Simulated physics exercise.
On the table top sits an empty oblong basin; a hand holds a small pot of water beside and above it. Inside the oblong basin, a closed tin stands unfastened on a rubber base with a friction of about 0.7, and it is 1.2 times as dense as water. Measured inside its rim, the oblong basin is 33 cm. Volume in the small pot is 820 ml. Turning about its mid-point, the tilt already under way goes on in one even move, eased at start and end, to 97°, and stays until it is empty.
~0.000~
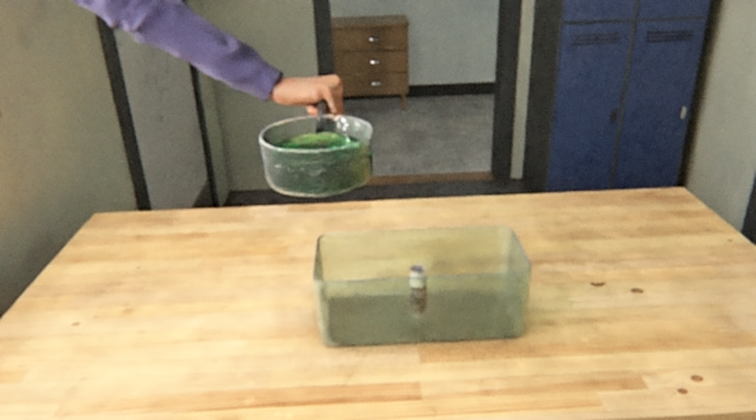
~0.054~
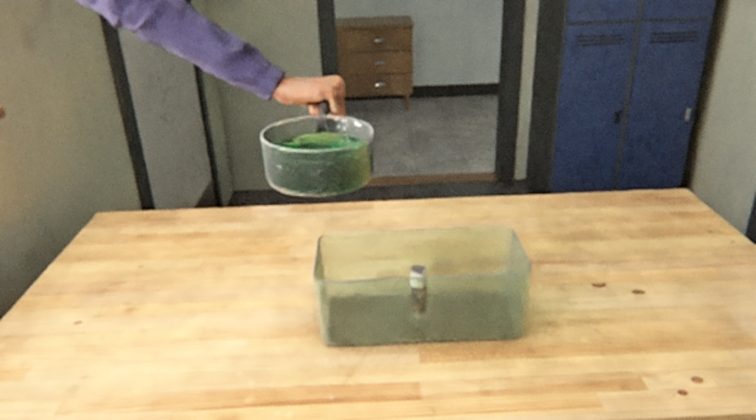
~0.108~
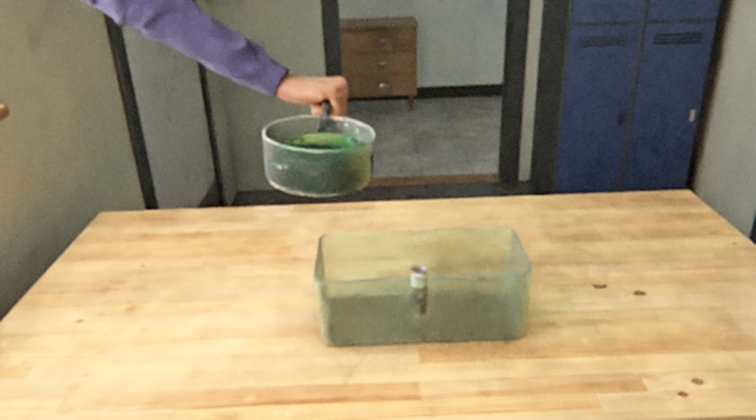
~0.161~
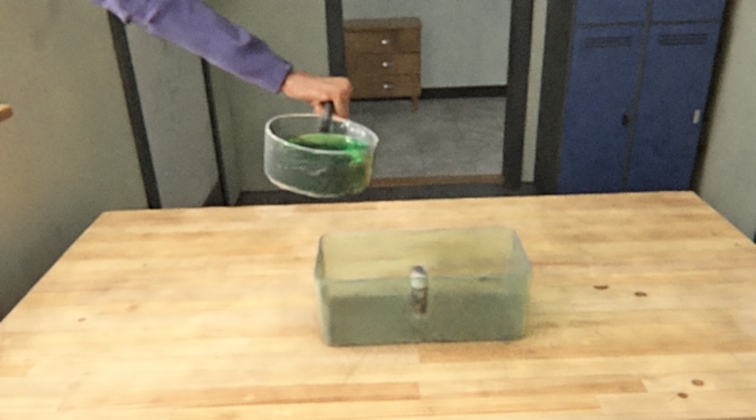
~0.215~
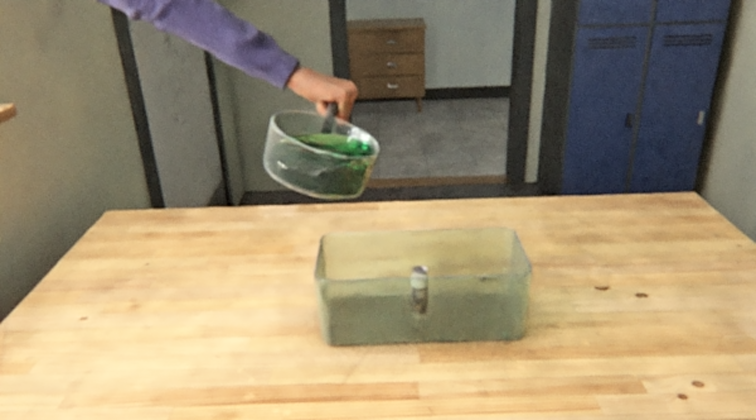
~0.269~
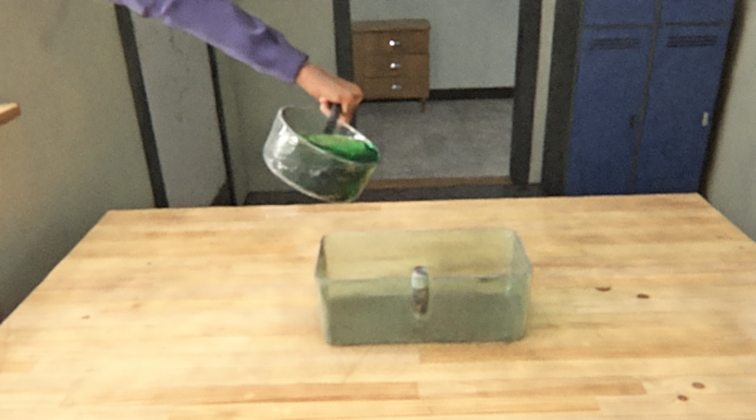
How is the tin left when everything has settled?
It fails to stay erect.
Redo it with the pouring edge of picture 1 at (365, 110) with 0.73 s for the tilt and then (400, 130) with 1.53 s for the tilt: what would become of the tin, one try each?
Trial 1 - tin tips; trial 2 - tin stays standing.
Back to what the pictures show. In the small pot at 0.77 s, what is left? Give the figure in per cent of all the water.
About 10 percent.
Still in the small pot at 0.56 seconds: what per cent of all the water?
Roughly 32 percent.
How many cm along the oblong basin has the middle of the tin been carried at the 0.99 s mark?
Near 5 cm of travel.
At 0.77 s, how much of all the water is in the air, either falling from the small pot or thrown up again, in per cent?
Near 10 percent.
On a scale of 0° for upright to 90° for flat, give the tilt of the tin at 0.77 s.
About 0 degrees from upright.
After 0.56 s the tilt is 84° and 32 per cent is still to pour; the tin stands where it began.
After 0.77 s the tilt is 97° and 9 per cent is still to pour; the tin stands 1 cm from where it began.
After 0.99 s the tilt is 97° and 2 per cent is still to pour; the tin leans 46°.
After 1.23 s the tilt is 97° and 0 per cent is still to pour; the tin lies on its side.
In the end the tin lies on its side.
